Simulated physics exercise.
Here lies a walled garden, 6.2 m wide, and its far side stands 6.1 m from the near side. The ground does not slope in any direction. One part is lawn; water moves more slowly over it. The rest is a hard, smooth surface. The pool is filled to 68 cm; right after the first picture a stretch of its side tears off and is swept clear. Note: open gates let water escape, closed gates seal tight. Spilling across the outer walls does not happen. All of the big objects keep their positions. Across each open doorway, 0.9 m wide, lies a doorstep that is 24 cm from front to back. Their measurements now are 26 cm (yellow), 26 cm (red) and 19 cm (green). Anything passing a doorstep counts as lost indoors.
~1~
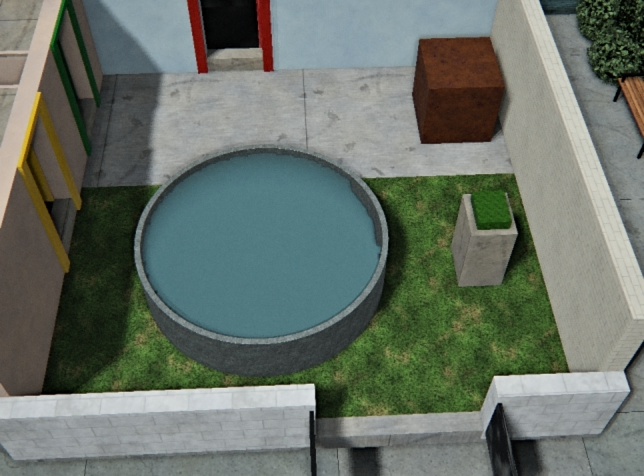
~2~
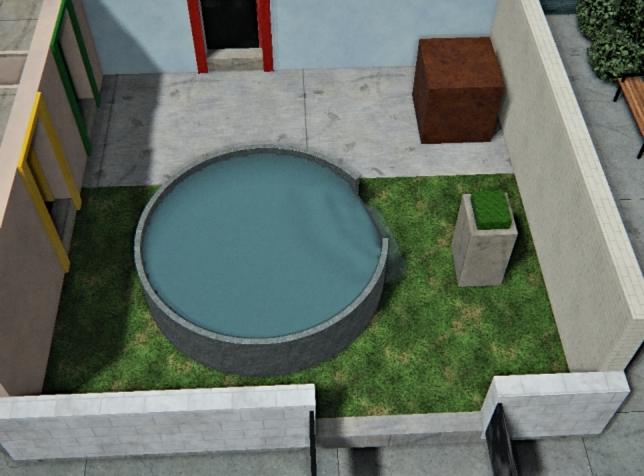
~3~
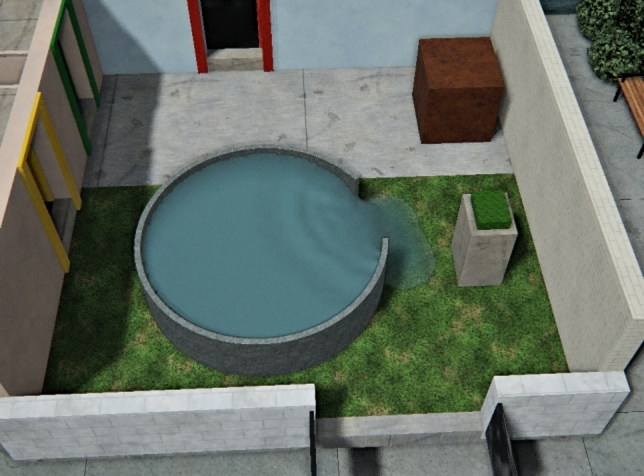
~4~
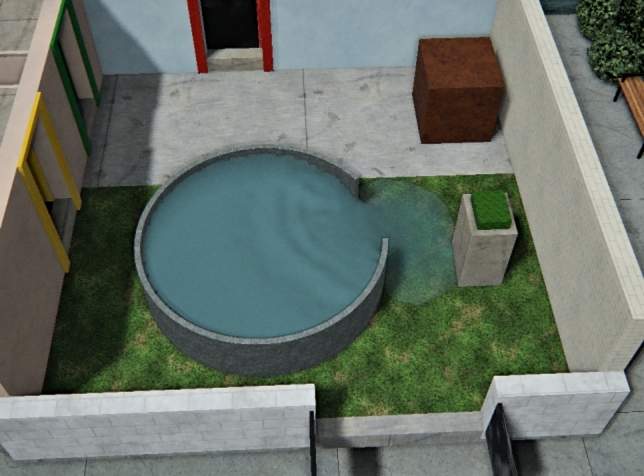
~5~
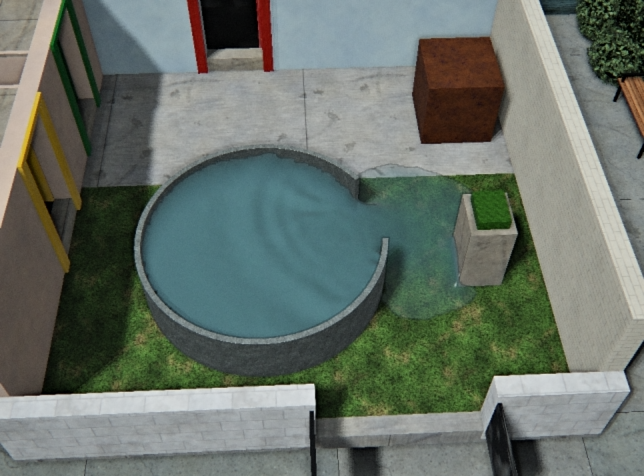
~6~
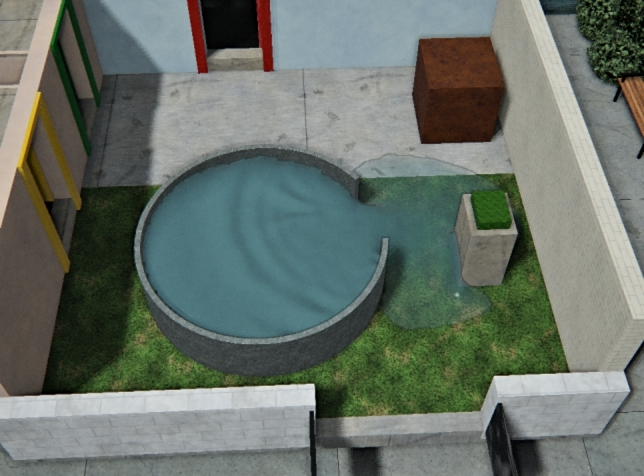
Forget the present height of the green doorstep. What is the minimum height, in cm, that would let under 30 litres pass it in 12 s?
The minimum is near 12.5 cm.
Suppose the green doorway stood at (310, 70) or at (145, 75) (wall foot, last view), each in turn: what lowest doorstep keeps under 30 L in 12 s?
In turn: Roughly 7.5 cm, roughly 11.0 cm.
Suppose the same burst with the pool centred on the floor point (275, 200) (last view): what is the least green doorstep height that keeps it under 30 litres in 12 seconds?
You'd need some 12.5 cm.
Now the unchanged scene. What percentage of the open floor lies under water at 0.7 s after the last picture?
About 25 per cent.
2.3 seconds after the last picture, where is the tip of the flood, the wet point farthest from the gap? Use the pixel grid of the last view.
Around (482, 70).
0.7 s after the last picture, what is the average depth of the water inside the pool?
The mean depth is roughly 55 cm.
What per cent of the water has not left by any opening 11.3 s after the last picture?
Close to 84 per cent is still present.
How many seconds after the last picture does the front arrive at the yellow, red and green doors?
It reaches yellow at 6.0 s, red at 3.2 s, and green at 4.5 s.
Then, 0.7 s after the last picture water covers 25 % of the floor, deepest (42 cm) near (452, 258); it has not reached the green door.
Then, 2.3 s after the last picture water covers 45 % of the floor, deepest (36 cm) near (513, 185); it has not reached the green door.
Then, 11.3 s after the last picture water covers 100 % of the floor, deepest (16 cm) near (153, 381); 12 cm at the green door, 0 litres in over its 19 cm doorstep.
At the green door as built, the water peaked near 19 cm, 5.1 s after the last picture.
With a doorstep of 11.5 cm, 42 litres would have come in within the 12 s; with 15.5 cm, 6 litres. So under 30 litres takes about 12.5 cm.
